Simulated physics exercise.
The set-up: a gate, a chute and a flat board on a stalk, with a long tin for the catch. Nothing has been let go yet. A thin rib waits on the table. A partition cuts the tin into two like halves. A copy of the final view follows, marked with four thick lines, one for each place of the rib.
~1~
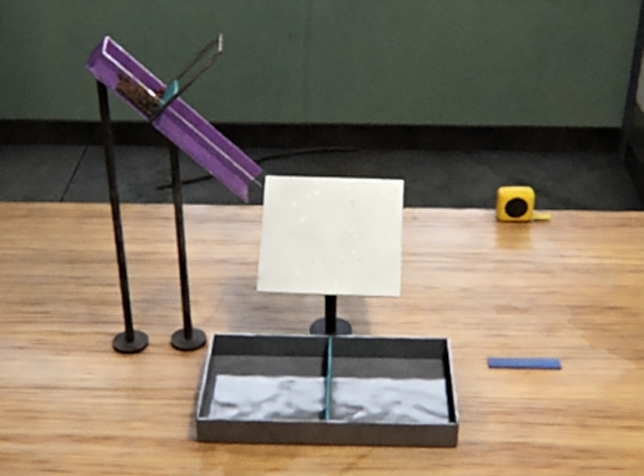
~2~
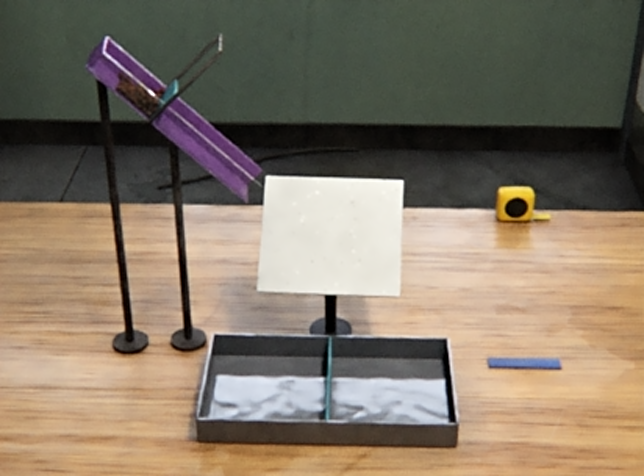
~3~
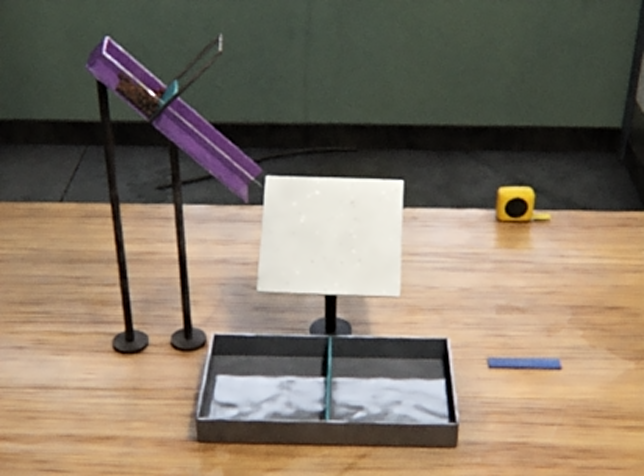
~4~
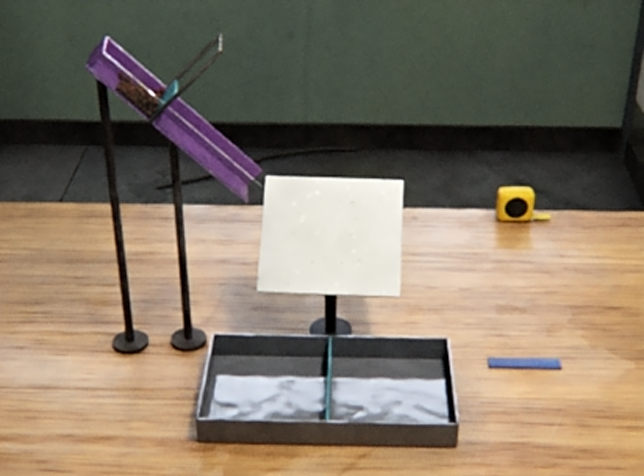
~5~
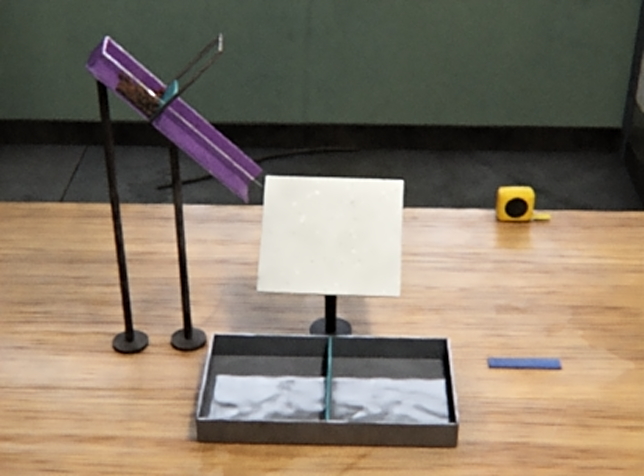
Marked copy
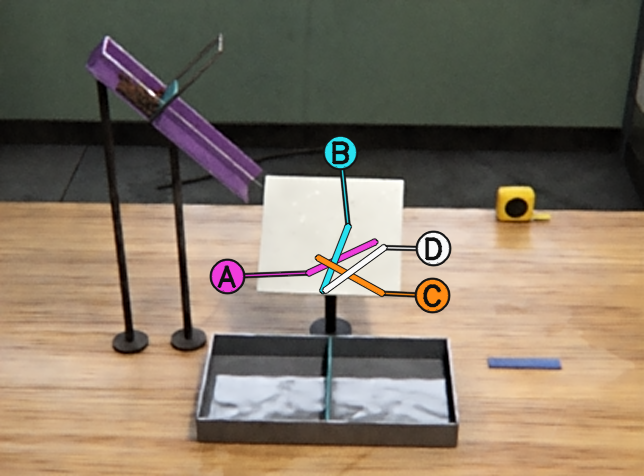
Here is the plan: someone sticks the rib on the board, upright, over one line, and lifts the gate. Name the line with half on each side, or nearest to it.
Take C.
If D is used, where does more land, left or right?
The left half.
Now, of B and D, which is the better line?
That would be D.
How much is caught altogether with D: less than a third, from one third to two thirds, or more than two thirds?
Line D gives more than two thirds.
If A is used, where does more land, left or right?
The left half.
On the marked copy, line A from (374, 242) to (308, 272); line B from (348, 226) to (322, 290); line C from (318, 257) to (382, 293); line D from (384, 247) to (325, 290).
If A is chosen, of what is caught, nearly all in the left half, a small part in the right.
If B is chosen, of what is caught, nearly all in the left half, a small part in the right.
If C is chosen, of what is caught, about half in the left half, about half in the right.
If D is chosen, of what is caught, most in the left half, about a quarter in the right.
